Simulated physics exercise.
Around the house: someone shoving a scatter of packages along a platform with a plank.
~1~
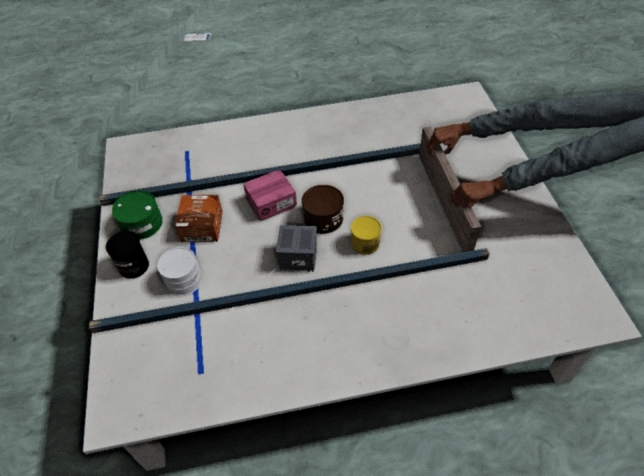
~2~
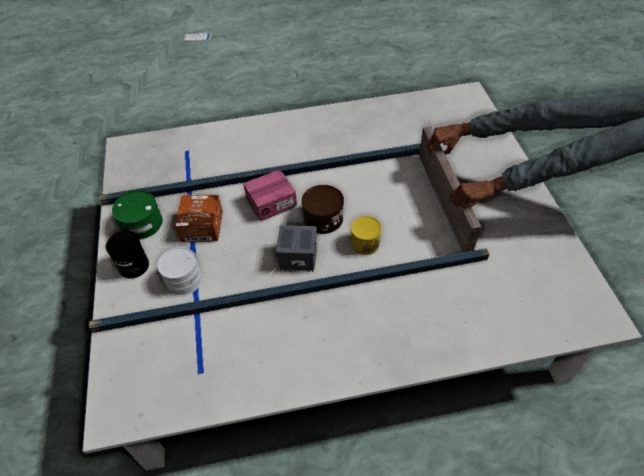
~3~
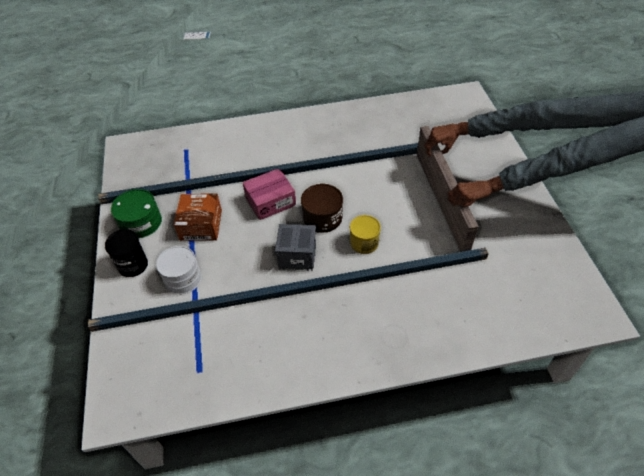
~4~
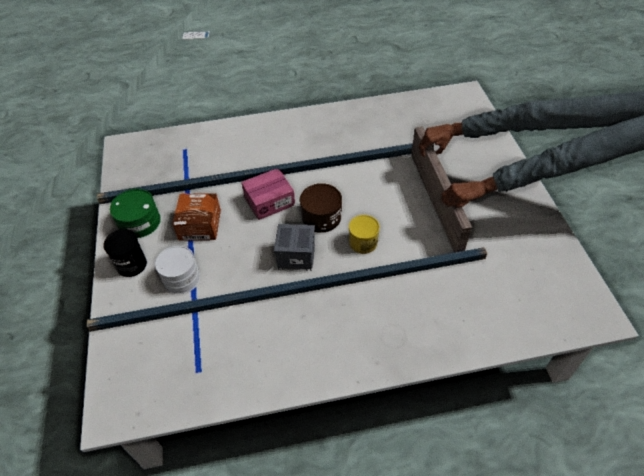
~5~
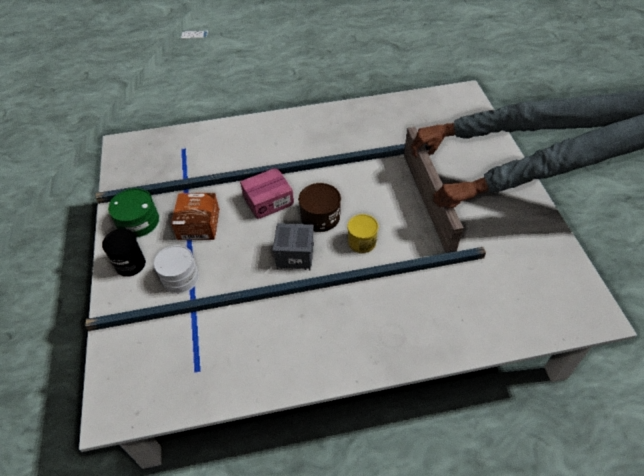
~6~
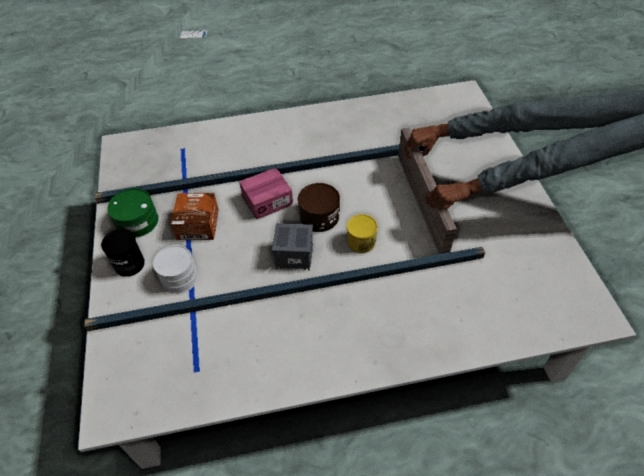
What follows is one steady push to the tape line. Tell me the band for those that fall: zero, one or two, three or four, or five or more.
As it turns out, the number that fall off is one or two.
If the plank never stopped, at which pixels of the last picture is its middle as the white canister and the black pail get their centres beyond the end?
About (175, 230), and (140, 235) for the other.
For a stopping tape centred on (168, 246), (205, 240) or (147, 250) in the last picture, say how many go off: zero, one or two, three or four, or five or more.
One after another: One or two; none at all; either three or four.
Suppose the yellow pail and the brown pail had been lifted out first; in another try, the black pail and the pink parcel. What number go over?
It would be 1 and 0.
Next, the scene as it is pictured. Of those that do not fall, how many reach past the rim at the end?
That would be 1.
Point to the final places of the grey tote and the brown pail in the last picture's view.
First (141, 284), then (165, 235).
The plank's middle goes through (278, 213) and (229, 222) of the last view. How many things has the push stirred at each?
4 and 7.
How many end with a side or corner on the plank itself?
The number is 3.
Soon after, none off yet; black pail at rest near (124, 253); green canister at rest near (134, 213); white canister at rest near (176, 270).
After that, none off yet; black pail at rest near (124, 253); green canister displaced a little near (126, 214); white canister displaced about its own width near (147, 277).
In the end, the number that fall off is one or two; gone, green canister.
